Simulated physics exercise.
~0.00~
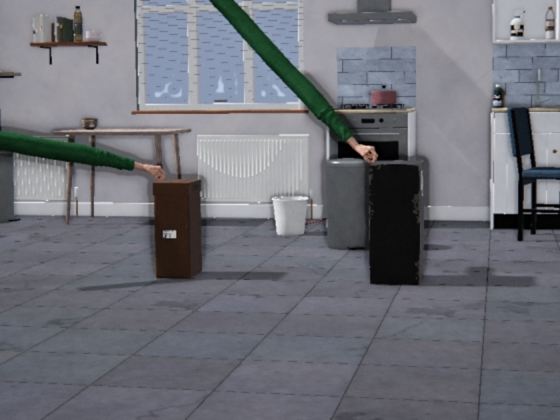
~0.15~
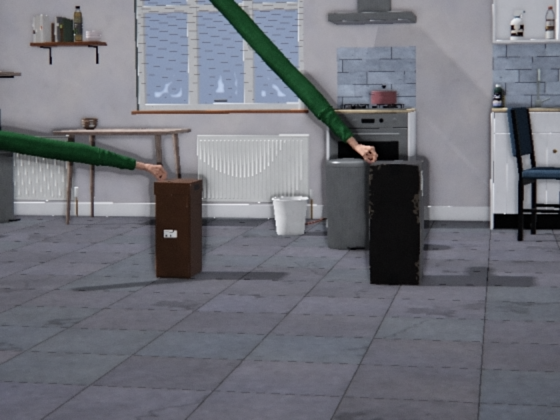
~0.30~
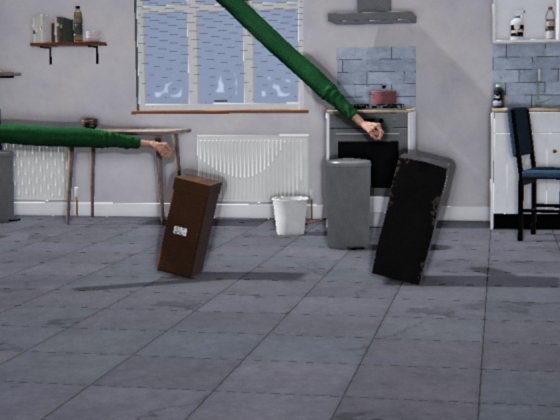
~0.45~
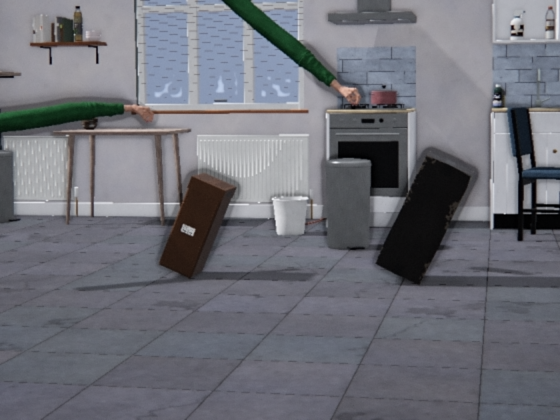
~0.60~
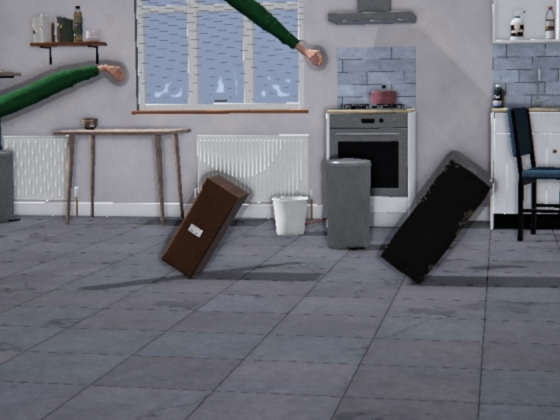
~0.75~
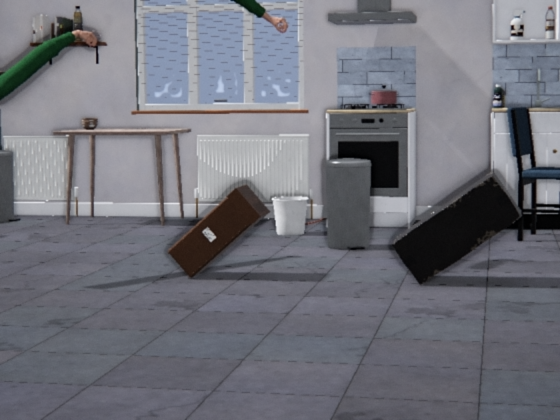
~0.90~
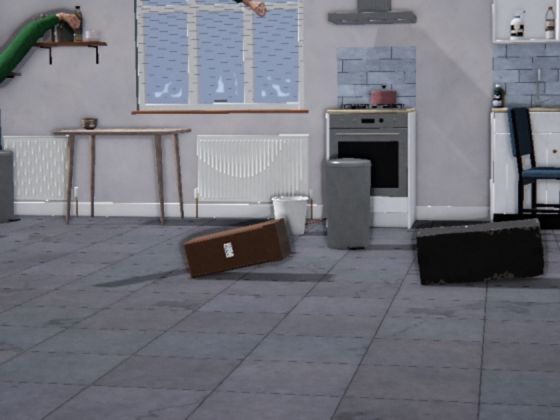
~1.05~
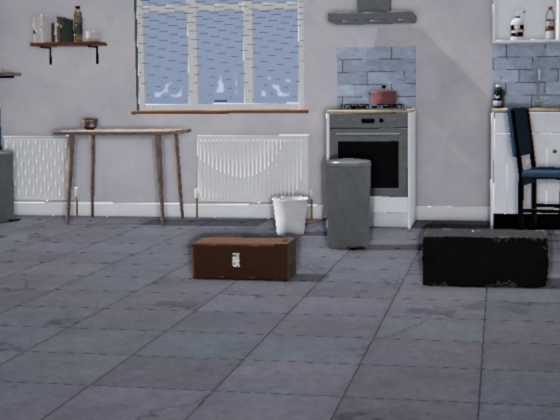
To begin with, a brown tote and a taller black parcel stand upright on the grey tiled floor of a kitchen, each with a green-sleeved arm reaching to its top from the left. Both then lean to the right as the hands come away and draw back. The two keep tilting further while the arms retreat toward the upper left. The black parcel drops toward the floor near the blue chair, and the brown tote tips over in front of the white bin. At the end, both lie flat on their sides, and the arms are gone from view.
